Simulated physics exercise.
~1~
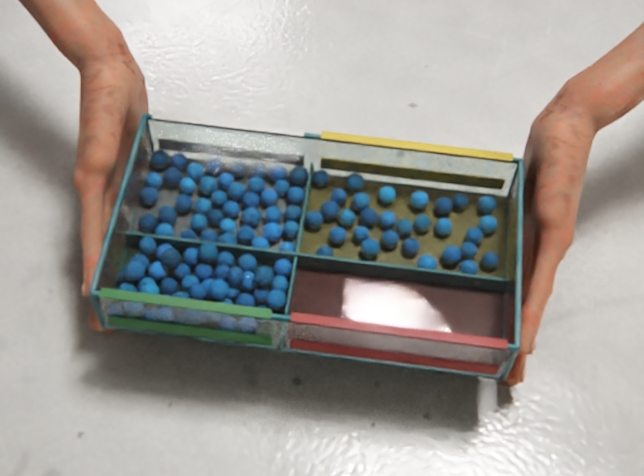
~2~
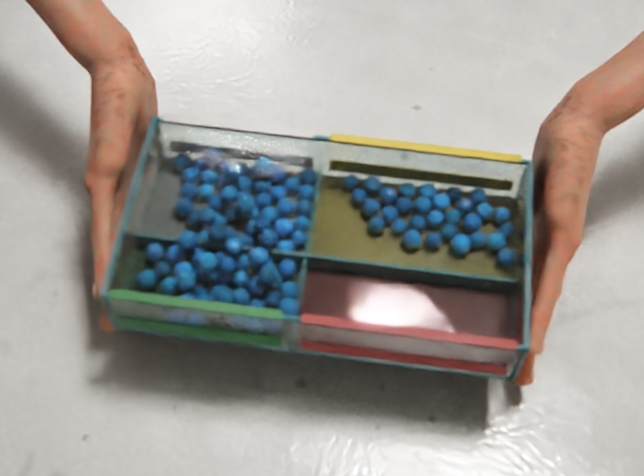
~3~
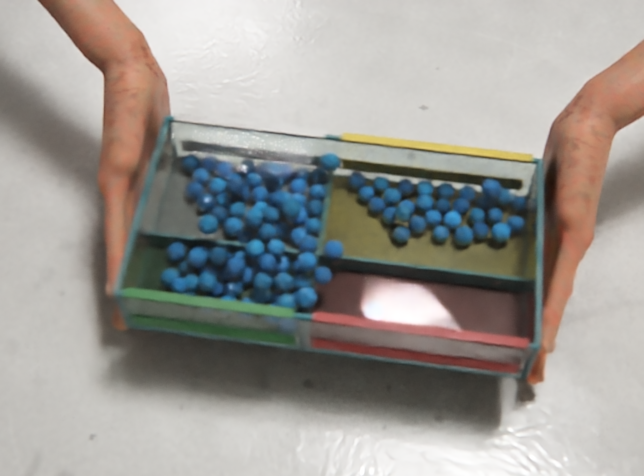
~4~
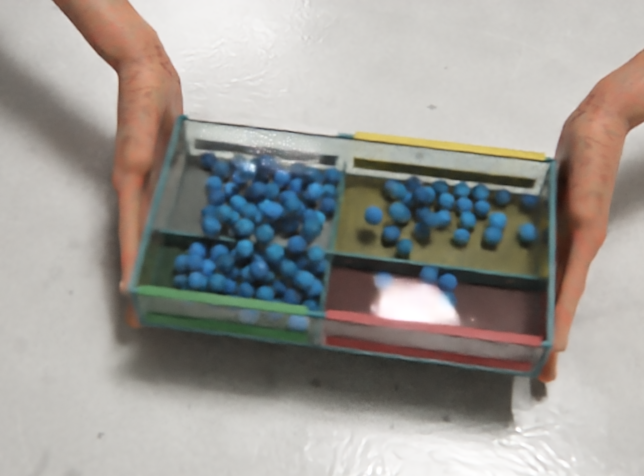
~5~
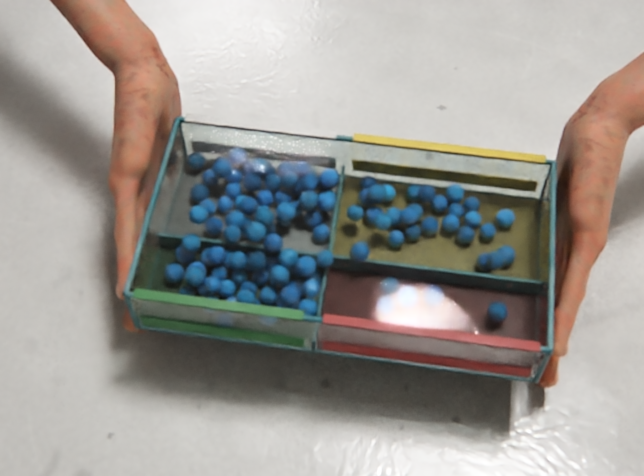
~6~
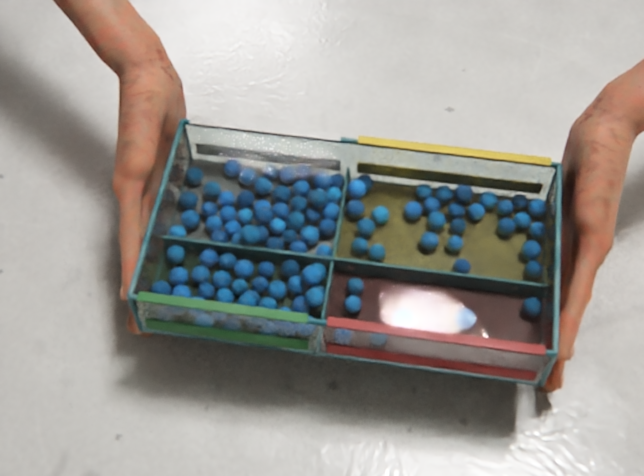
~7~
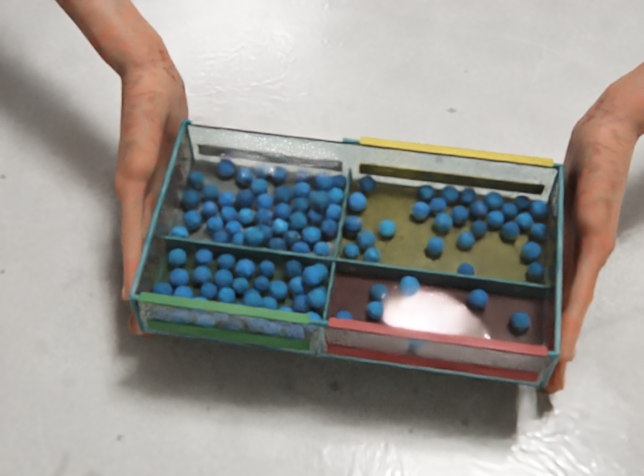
Dozens of small blue balls rolled about as two hands shook a clear box divided into four coloured sections, moving it to the right. A few spilled into the empty red section, while most ended up in the white, green and yellow ones.
